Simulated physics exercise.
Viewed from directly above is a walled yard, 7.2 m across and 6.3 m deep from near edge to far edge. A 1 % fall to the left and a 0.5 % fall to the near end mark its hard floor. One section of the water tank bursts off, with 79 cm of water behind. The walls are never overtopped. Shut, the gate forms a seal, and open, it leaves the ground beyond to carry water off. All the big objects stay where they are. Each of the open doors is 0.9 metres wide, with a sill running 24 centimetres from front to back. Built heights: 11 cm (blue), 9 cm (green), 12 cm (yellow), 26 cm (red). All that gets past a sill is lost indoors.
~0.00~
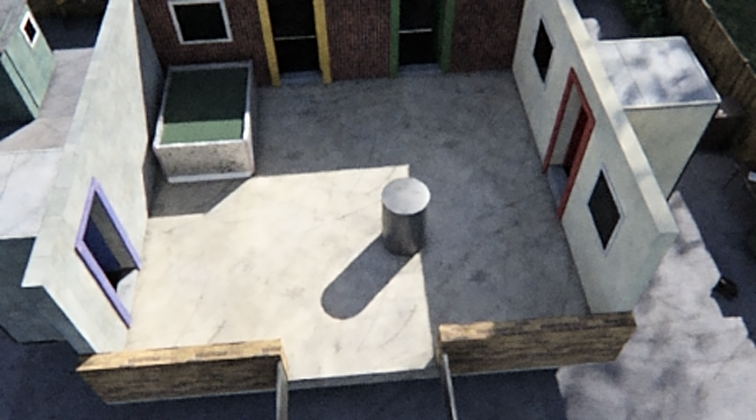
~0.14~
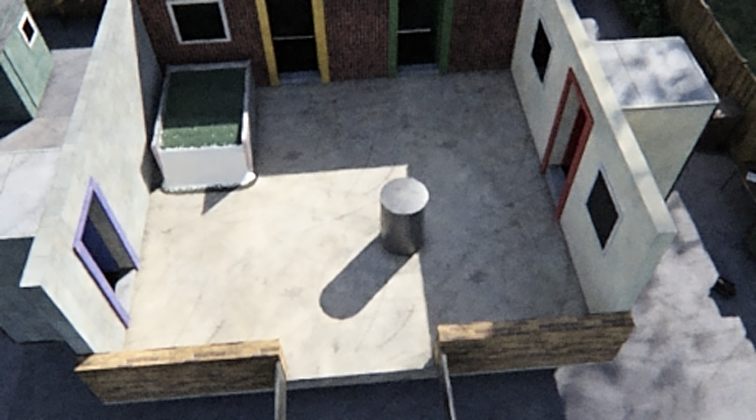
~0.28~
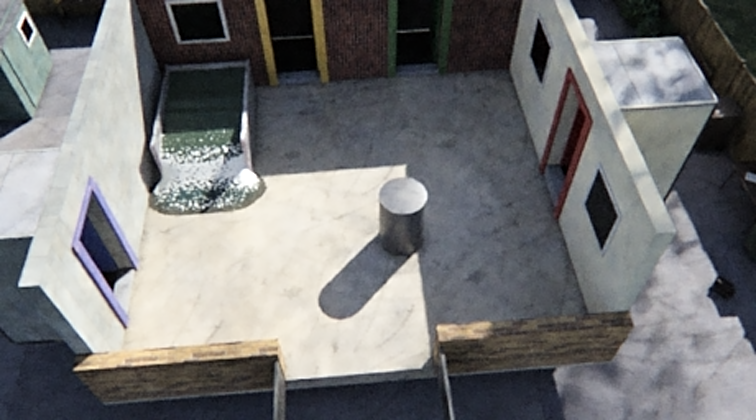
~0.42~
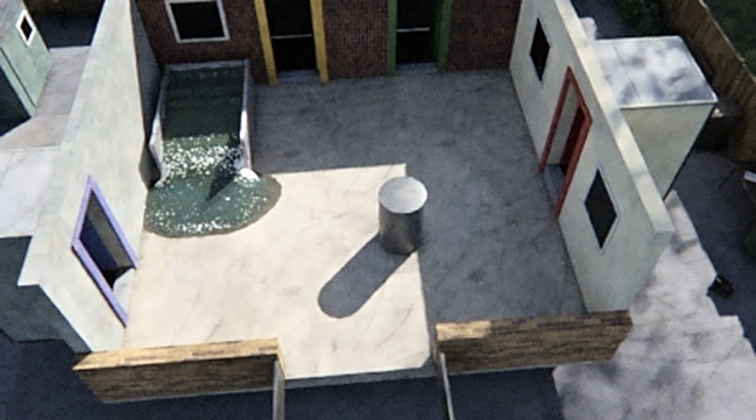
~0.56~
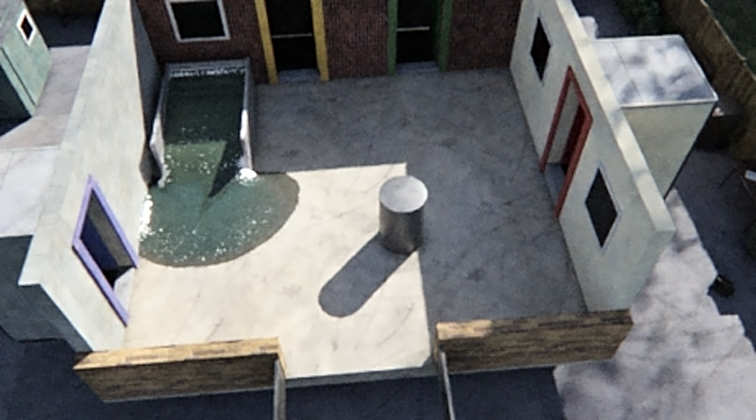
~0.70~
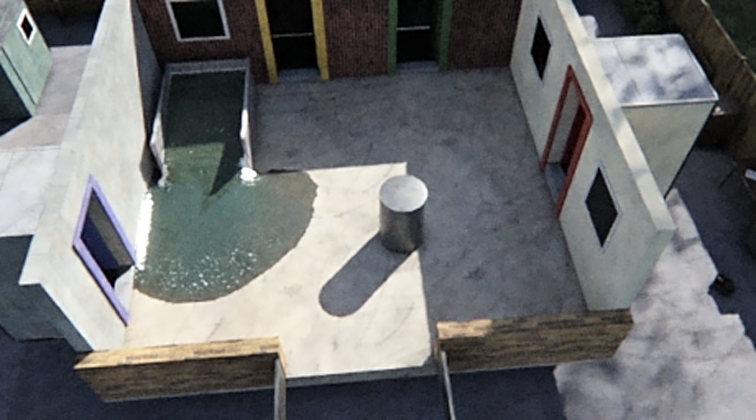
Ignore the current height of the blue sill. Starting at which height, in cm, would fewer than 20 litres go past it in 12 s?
Starting at roughly 16 cm.
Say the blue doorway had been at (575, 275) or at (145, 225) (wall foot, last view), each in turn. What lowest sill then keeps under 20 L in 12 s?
About 13.5 cm for the first and 18 cm for the second.
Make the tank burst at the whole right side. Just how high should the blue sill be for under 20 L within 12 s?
At least roughly 9.5 centimetres tall.
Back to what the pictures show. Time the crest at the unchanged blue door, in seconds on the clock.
Peak time: Around 4.0 s.
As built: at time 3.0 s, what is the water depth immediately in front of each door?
Blue door 18 cm, green door 0 cm, yellow door 0 cm, red door 0 cm.
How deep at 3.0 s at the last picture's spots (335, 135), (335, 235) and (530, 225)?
Approx. 0 / 1 / 0 cm.
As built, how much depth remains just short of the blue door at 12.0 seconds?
6.0 cm.
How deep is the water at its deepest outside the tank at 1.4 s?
49 cm.
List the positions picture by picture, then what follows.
The first picture shows the water tank at (207, 105) is whole and still, 79 cm deep; the blue door at (113, 259) is dry.
In the second picture, water pours out at (206, 164) and has run 0.3 m, to (168, 190); about 10 cm deep outside, 79 cm at the back.
In the third picture, the front is at (187, 212), 0.8 m from the gap at (206, 166); 1.3 m2 of floor is wet, 79 cm left at the back.
In the fourth picture, water pours out at (206, 166) and has run 1.3 m, to (166, 234); about 11 cm deep outside, 76 cm at the back.
In the fifth picture, water pours out at (206, 166) and has run 2.0 m, to (180, 264); about 9 cm deep outside, 66 cm at the back.
In the sixth picture, the gap is at (207, 166), the front 2.6 m out at (173, 298); the back of the water tank holds 67 cm; the blue door at (111, 257), 2.7 m from the gap, is still 0.1 m from the nearest water.
After 1.4 s water covers 30 % of the floor, deepest (49 cm) near (118, 376); 15 cm at the blue door, 0 litres in over its 11 cm sill.
After 3.0 s water covers 40 % of the floor, deepest (36 cm) near (118, 376); 18 cm at the blue door, 15 litres in over its 11 cm sill.
After 12.0 s water covers 95 % of the floor, deepest (10 cm) near (237, 90); 6 cm at the blue door, 74 litres in over its 11 cm sill.
At the blue door as built, the water arrived by 0.8 s and peaked near 20 cm at 4.0 s.
With a sill of 14 cm, 35 litres would have come in within the 12 s; with 19 cm, 9 litres. So under 20 litres takes about 16 cm.
